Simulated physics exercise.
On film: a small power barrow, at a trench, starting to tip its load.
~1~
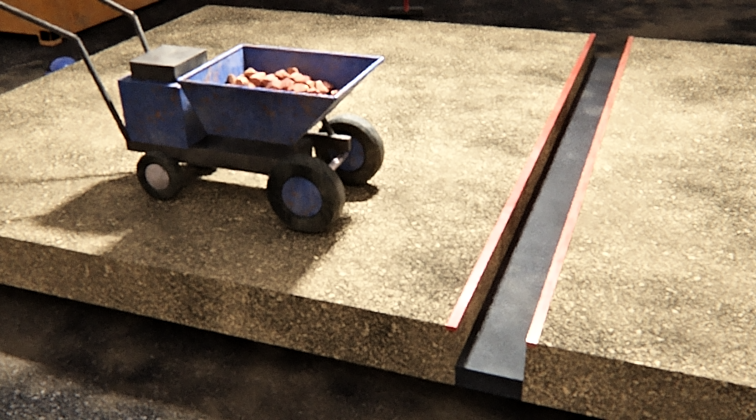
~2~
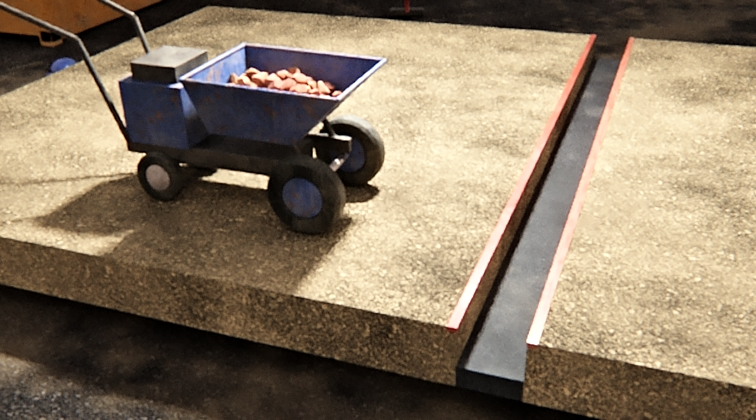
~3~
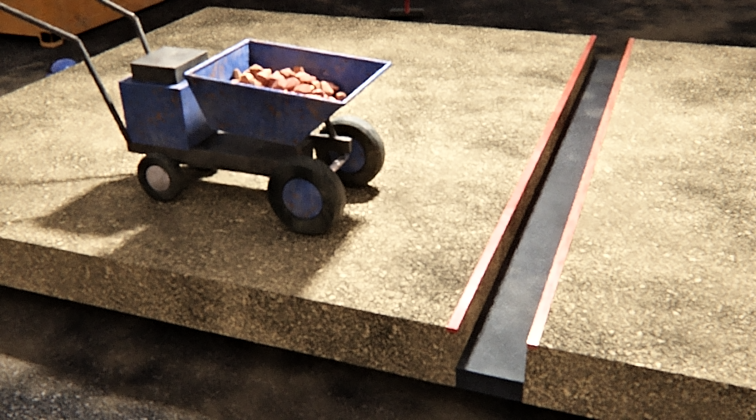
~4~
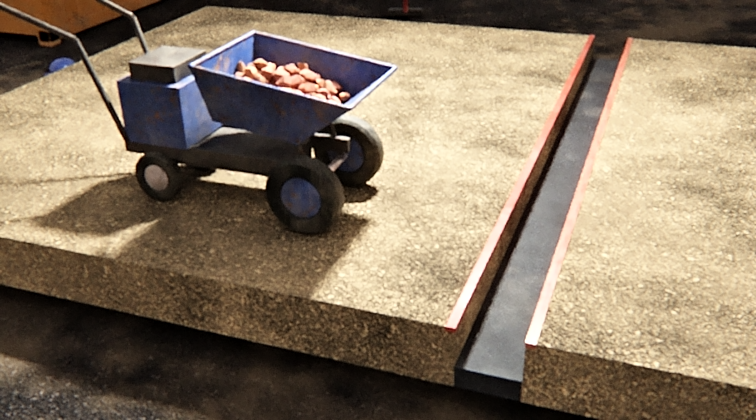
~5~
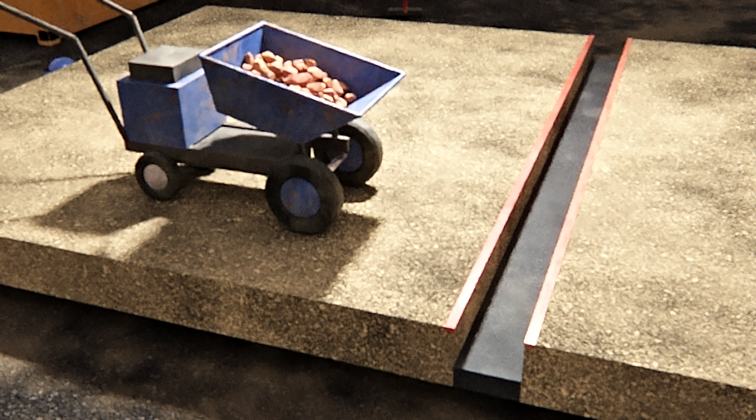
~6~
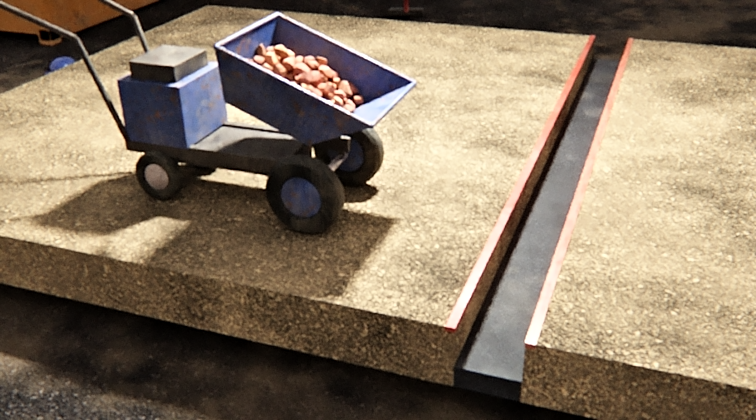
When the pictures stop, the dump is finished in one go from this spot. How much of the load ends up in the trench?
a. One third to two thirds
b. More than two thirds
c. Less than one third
The answer is c.
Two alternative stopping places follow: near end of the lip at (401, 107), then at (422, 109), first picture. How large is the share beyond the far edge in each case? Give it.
Try 1 about 0 %, try 2 about 0 %.
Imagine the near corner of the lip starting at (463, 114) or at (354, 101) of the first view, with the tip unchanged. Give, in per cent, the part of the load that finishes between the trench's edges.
Result: 20 in a hundred, then 40 in a hundred.
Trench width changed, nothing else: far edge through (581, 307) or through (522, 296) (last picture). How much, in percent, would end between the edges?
I'd say some 20 in a hundred, followed by 20 in a hundred.
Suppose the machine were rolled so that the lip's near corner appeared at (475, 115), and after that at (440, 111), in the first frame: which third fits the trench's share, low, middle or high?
The first stop gives under a third, while the second gives above two thirds.
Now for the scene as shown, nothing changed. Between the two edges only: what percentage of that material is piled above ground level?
I'd estimate around 5 %.
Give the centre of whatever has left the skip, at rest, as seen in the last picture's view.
Resting centre, last frame: Roughly (477, 226).
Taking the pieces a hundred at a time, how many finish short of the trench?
Around 50 %.
Soon after the last picture, skip tipped steeply; all in the skip.
A little later, skip tipped right over; about half in the skip; about a third short of the trench; a stray few in or heaped over the trench; a stray few falling.
Later still, skip tipped right over; about a quarter in the skip; about half short of the trench; about a quarter in or heaped over the trench; a stray few beyond it.
At rest, skip tipped right over; about a quarter in the skip; about half short of the trench; about a quarter in or heaped over the trench; a stray few beyond it.
